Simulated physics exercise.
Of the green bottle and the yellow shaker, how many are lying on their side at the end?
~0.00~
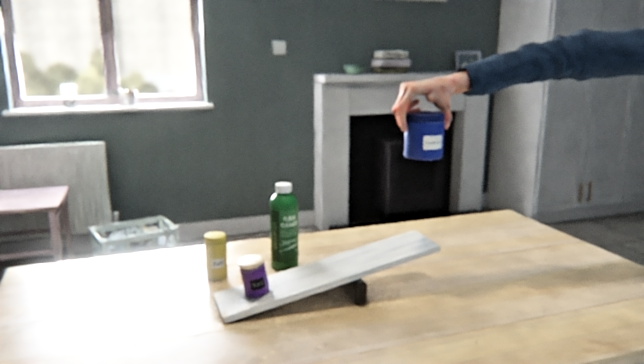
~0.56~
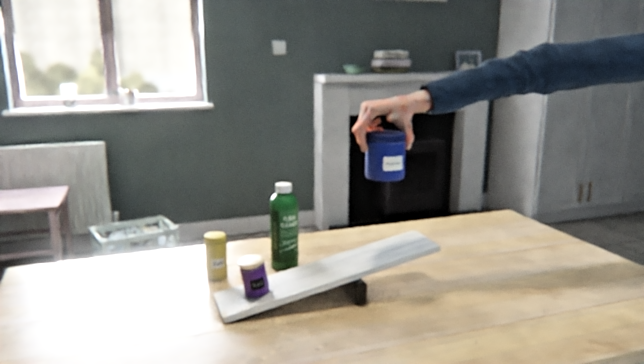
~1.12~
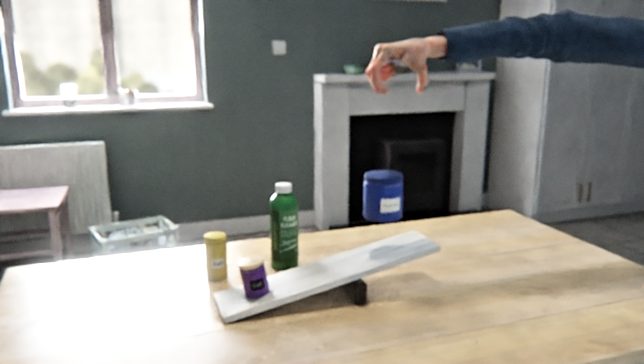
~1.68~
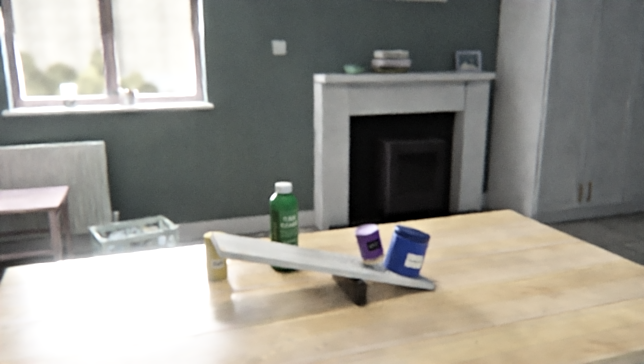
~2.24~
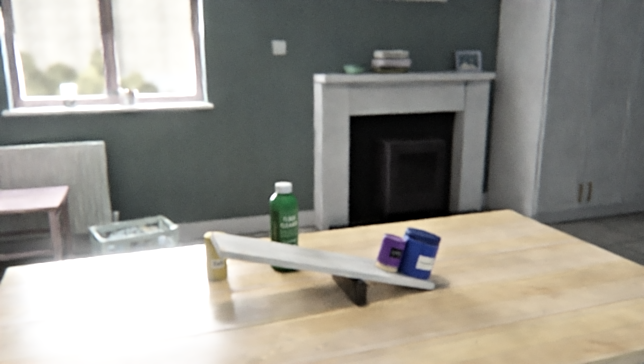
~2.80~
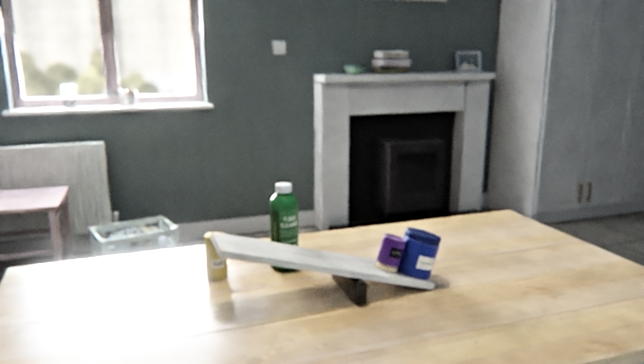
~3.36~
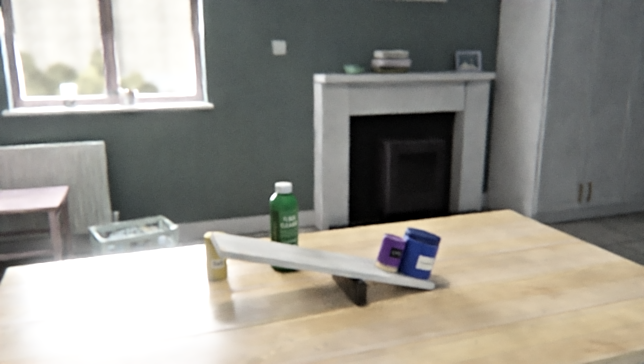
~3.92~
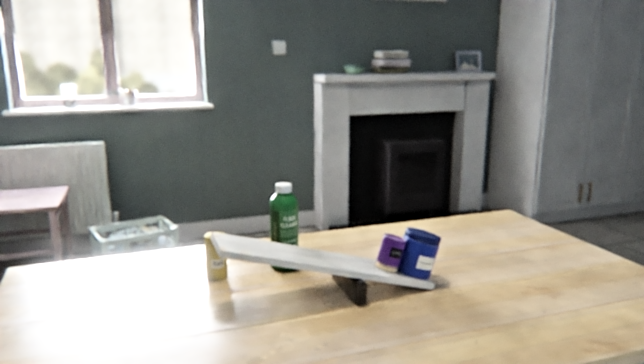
None of them are lying on their side, as the green bottle and the yellow shaker both stay standing.
A hand drops a blue jar on the plank, which tips, tossing the purple shaker rightward.
